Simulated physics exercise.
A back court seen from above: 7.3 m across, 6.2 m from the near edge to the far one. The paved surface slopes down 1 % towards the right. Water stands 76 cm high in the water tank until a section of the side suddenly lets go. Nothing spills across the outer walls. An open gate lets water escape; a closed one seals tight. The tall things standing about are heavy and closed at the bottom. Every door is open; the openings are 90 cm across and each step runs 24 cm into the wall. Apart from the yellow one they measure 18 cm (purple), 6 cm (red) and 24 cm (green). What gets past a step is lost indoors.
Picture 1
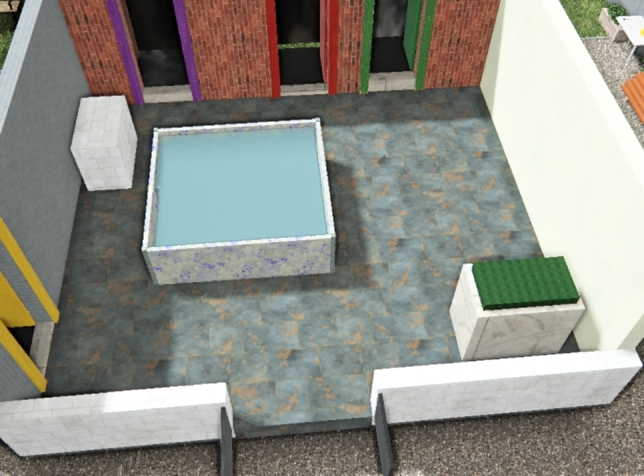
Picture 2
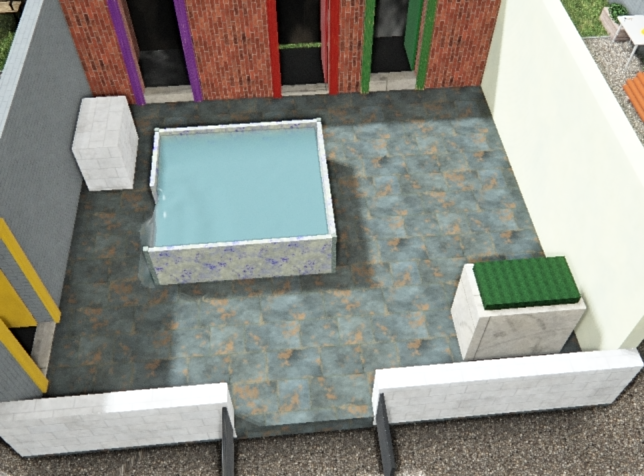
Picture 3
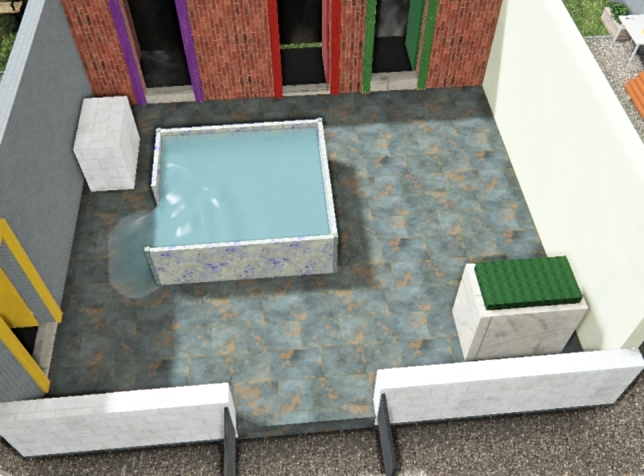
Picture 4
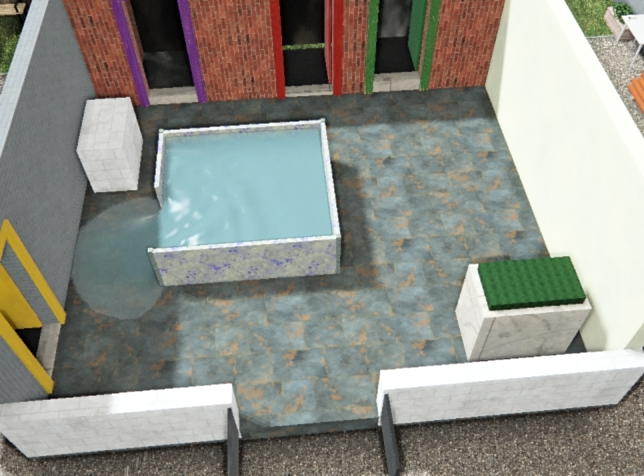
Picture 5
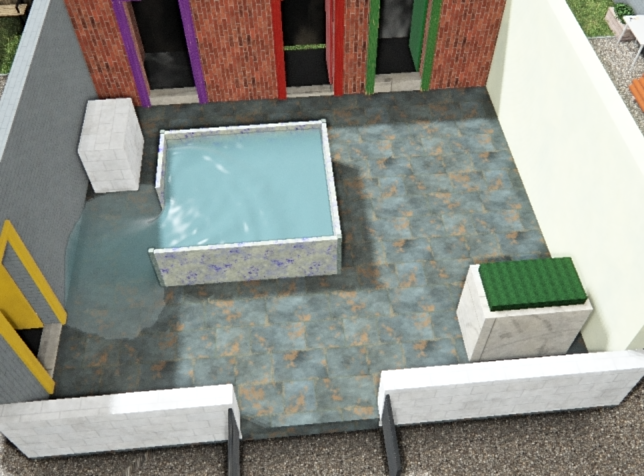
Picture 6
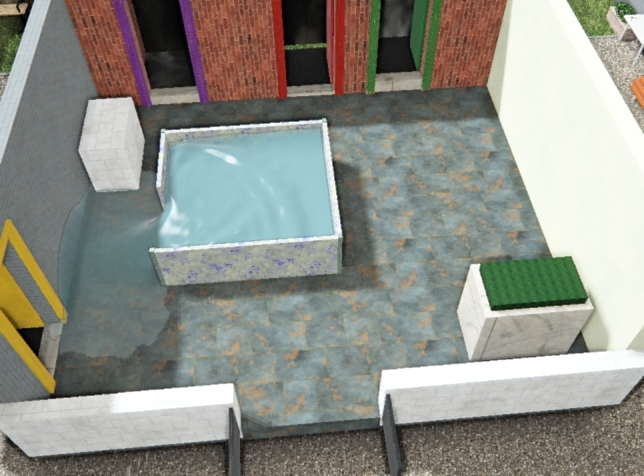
The clip opens on a paved court seen from above, with still water in a raised square tank near purple, red and green doorways. Water begins pouring from a gap in the tank's left side, spreads in a rounded sheet to the grey wall, then widens along it toward the yellow doorway.
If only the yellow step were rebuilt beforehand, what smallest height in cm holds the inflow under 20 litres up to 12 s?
About 23 cm.
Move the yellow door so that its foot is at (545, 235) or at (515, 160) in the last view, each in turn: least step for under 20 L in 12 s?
Roughly 13.5 and 10.5 cm.
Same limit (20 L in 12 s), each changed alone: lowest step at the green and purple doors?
Roughly 9.5 cm at green and 13.0 cm at purple.
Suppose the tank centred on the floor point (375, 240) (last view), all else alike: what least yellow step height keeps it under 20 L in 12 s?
Some 31 cm.
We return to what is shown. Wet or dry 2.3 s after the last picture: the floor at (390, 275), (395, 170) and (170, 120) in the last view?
In turn: Not reached, still dry, flooded.
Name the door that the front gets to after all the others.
It is the green one.
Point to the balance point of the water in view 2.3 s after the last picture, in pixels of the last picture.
Around (197, 242).
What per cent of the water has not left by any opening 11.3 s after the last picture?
Some 86 per cent remains.
Then, 0.7 s after the last picture water covers 15 % of the floor, deepest (53 cm) near (75, 267); 19 cm at the yellow door, 14 litres in over its 5 cm step.
Then, 2.3 s after the last picture water covers 35 % of the floor, deepest (41 cm) near (45, 427); 16 cm at the yellow door, 124 litres in over its 5 cm step.
Then, 11.3 s after the last picture water covers 100 % of the floor, deepest (16 cm) near (529, 208); 9 cm at the yellow door, 396 litres in over its 5 cm step.
At the yellow door as built, the water peaked near 20 cm, 0.9 s after the last picture.
With a step of 20.5 cm, 39 litres would have come in within the 12 s; with 28 cm, 5 litres. So under 20 litres takes about 23 cm.
